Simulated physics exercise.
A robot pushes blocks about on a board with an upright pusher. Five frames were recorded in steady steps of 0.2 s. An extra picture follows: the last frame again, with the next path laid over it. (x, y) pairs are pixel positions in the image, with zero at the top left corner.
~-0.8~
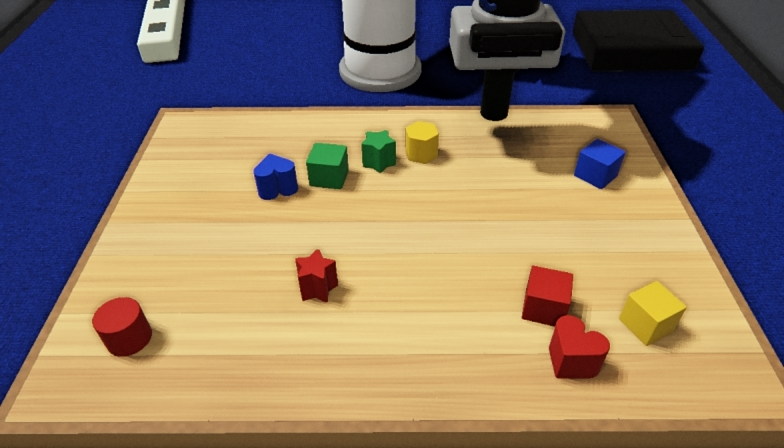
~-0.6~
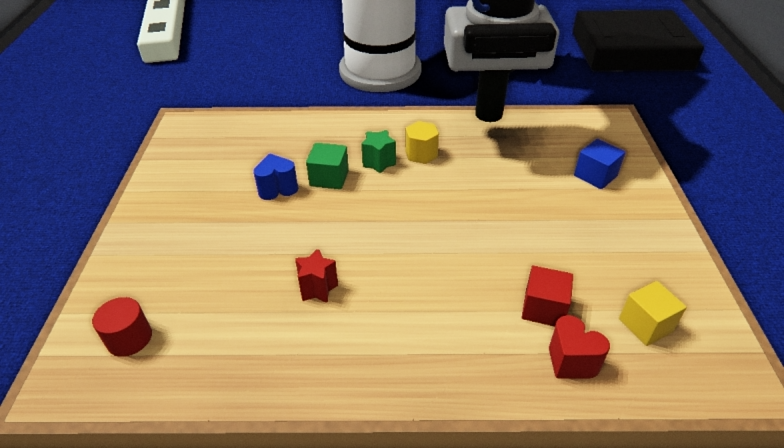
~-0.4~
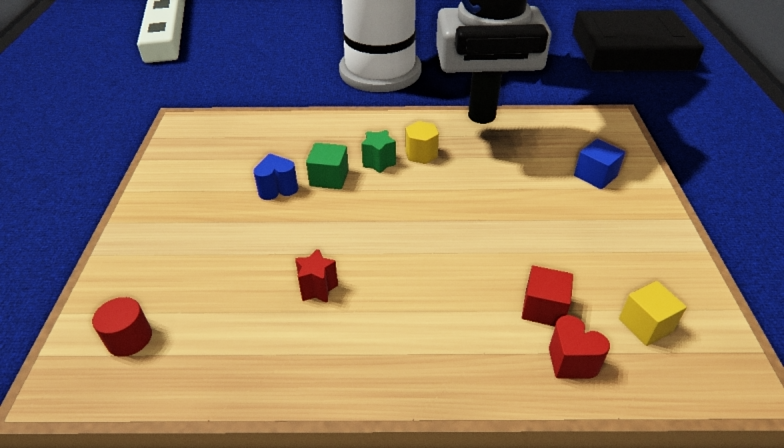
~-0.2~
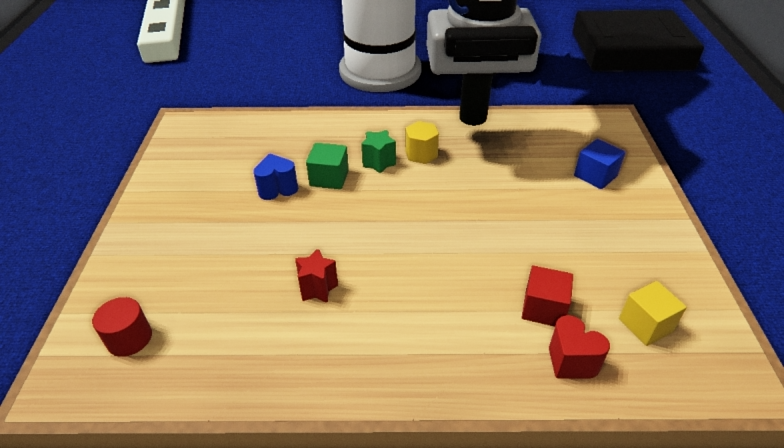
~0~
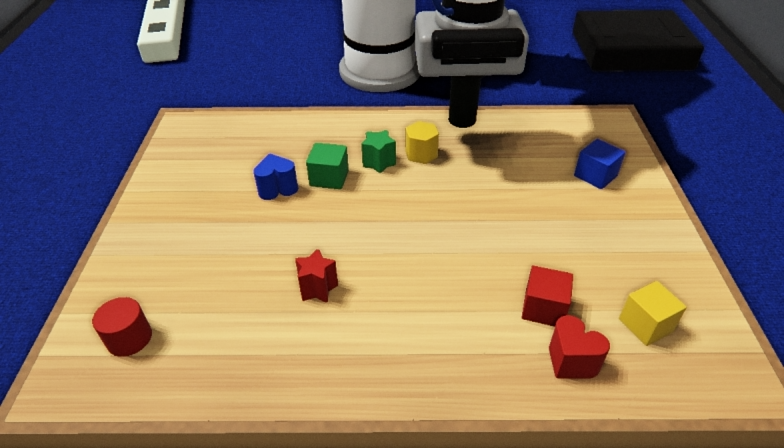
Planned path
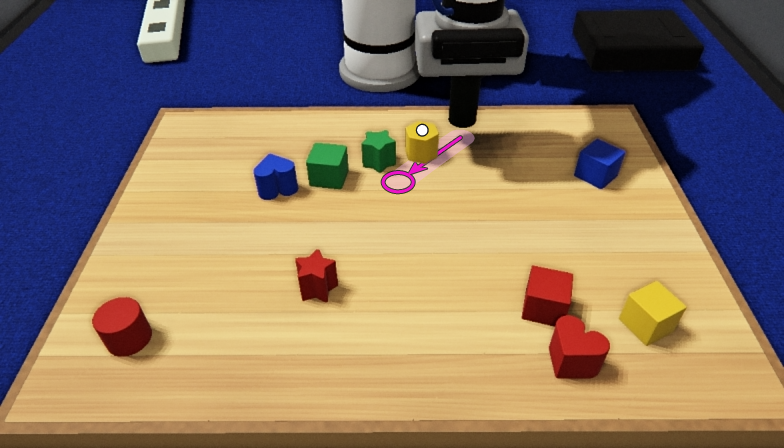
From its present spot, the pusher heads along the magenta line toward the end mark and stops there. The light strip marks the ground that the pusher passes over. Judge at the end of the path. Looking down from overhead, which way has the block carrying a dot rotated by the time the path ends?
It turns clockwise.
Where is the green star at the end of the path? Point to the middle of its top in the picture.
Its top middle: (348, 140).
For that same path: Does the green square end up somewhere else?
I believe so.
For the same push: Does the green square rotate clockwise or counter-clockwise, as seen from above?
From above, the turn goes anticlockwise.
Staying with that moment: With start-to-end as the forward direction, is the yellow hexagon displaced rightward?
Yes.
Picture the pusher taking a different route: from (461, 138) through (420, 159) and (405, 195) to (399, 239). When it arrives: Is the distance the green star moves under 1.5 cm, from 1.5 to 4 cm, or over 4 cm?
It slides somewhere between 1.5 and 4 cm.
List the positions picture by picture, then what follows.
In the first frame, pusher tip (494, 114); block tops, green square (327, 153); green star (378, 139); yellow hexagon (422, 130).
In the second frame, pusher (489, 115); blocks unchanged.
In the third frame, pusher (482, 117); blocks unchanged.
In the fourth frame, pusher (473, 118); blocks unchanged.
In the fifth frame, pusher (462, 121); green square (327, 153); green star (378, 139); yellow hexagon (422, 130).
Path on the board, straight from (461, 138) to (398, 182); the dot is on the yellow hexagon.
The first path, step by step. One third of the way, pusher (442, 134); yellow hexagon (413, 134).
Two thirds of the way, pusher (421, 149); green star (360, 141), turned 35° clockwise; yellow hexagon (389, 146), turned 15° clockwise.
At the end, pusher (398, 165); green square (317, 152), turned 30° anticlockwise; green star (348, 140), turned 75° clockwise; yellow hexagon (365, 155), turned 50° clockwise.
